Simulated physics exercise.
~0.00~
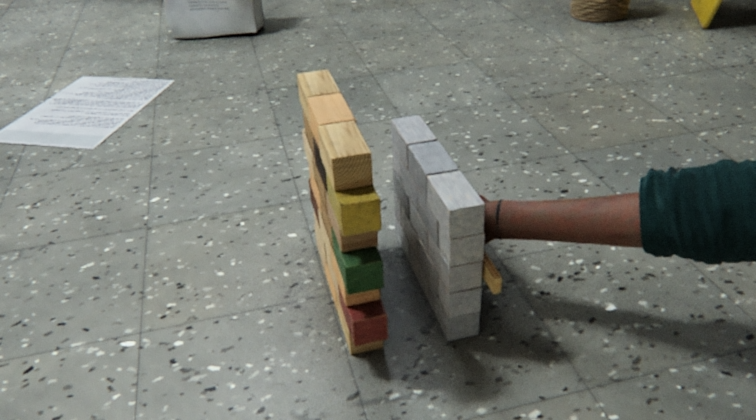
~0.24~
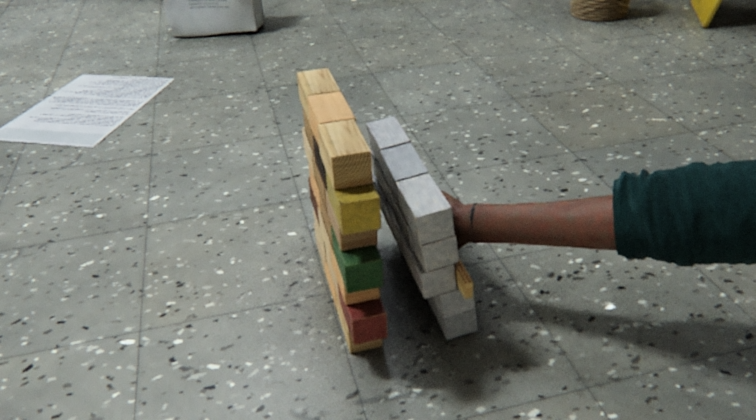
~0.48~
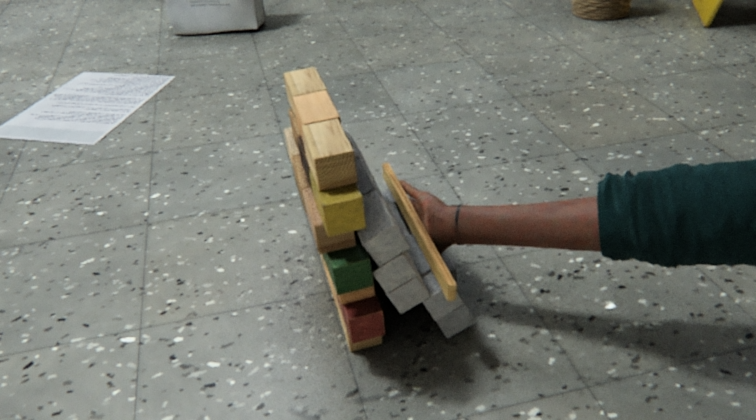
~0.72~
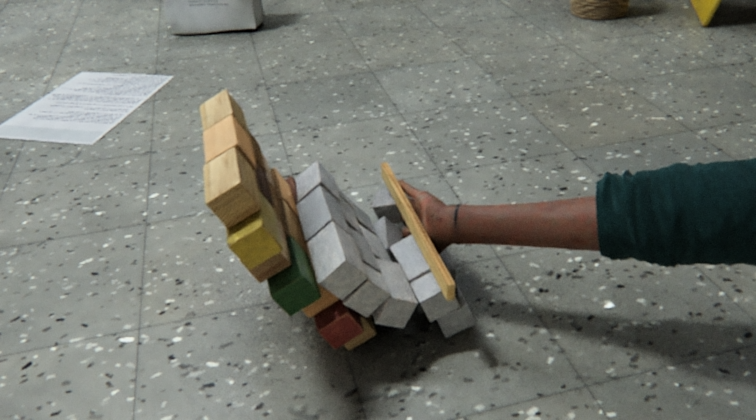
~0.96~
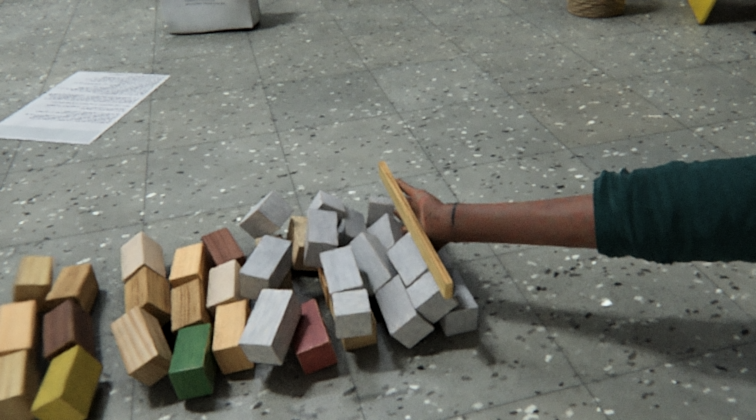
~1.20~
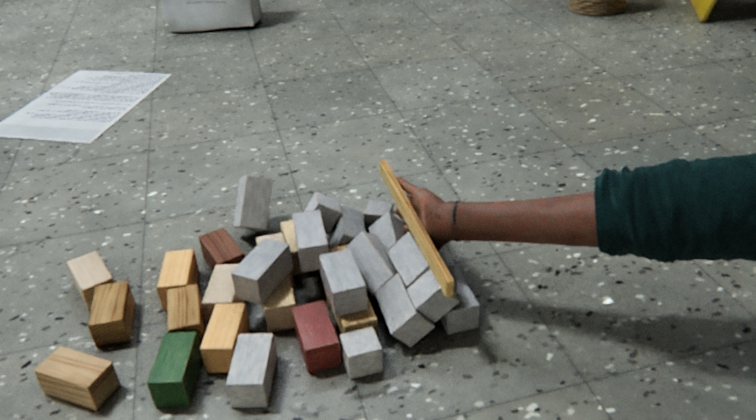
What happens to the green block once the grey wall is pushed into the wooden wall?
The green block tips over to the left with its wall and falls, ending up on the floor among the scattered blocks.
